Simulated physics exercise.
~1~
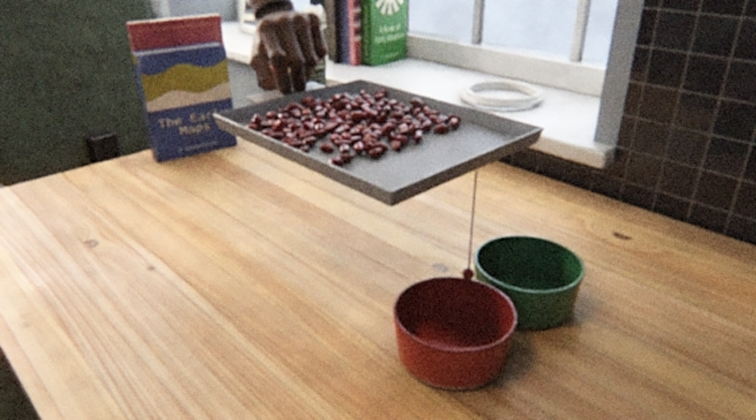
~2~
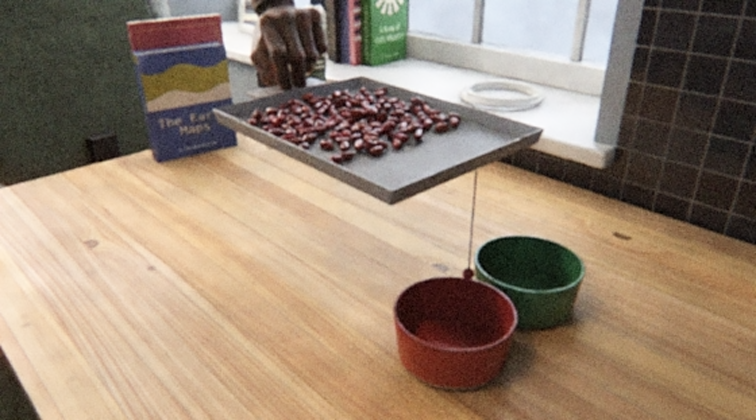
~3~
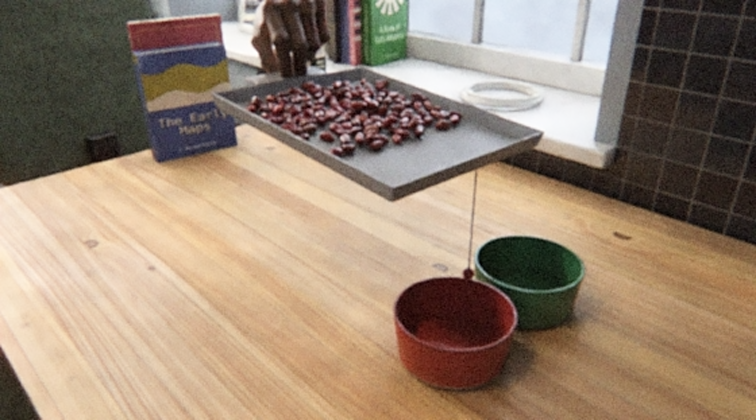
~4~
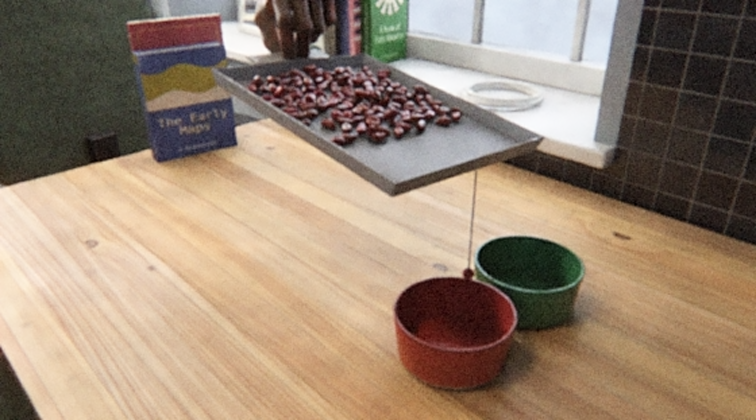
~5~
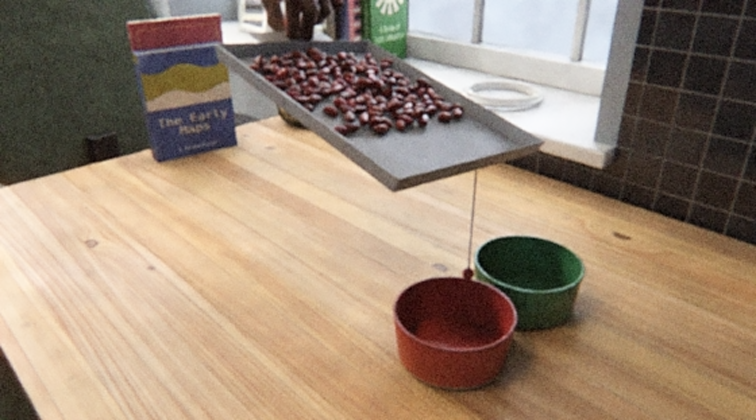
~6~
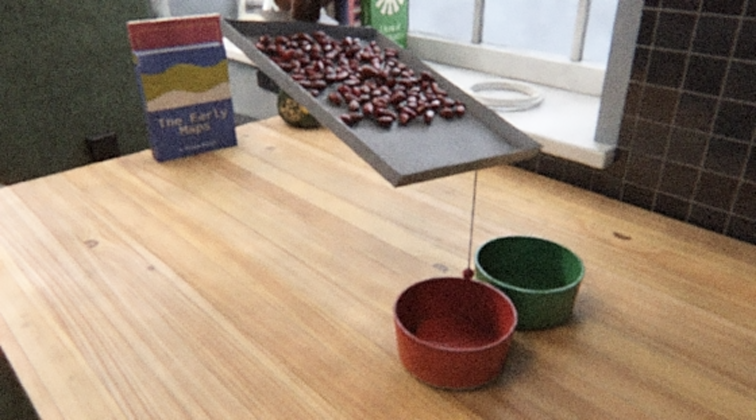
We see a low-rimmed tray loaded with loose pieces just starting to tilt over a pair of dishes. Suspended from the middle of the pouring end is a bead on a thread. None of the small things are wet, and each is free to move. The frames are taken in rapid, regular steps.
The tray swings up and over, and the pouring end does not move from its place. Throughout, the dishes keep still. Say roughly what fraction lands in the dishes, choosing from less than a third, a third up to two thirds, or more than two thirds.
The dishes are left with a big portion, above two thirds.
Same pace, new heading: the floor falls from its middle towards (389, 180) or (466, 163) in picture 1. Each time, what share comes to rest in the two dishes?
About 40 and 60 percent.
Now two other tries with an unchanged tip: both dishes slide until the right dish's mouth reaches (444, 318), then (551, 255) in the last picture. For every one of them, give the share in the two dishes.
The first try gives 0 per cent, the second 90 per cent.
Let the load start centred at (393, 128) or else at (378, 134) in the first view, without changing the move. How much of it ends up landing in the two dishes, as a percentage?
Respectively 80 and 70 per cent.
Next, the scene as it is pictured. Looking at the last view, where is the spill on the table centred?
Close to (572, 367).
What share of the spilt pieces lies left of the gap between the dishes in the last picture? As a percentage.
About 10 percent.
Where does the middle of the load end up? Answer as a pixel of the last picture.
Somewhere around (527, 290) in the final view.
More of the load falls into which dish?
That one is the one on the right.
Just after the last frame, tray tipped steeply; the larger part on the tray; just a few in the right dish; about a tenth in the air.
A moment on, tray tipped past a quarter turn; about a tenth on the tray; just a few in the left dish; roughly two thirds in the right dish; about a tenth outside both; about a tenth in the air.
Further on, tray tipped past a quarter turn; just a few in the left dish; the larger part in the right dish; about a tenth outside both.
When it is over, tray tipped past a quarter turn; just a few in the left dish; the larger part in the right dish; about a tenth outside both.
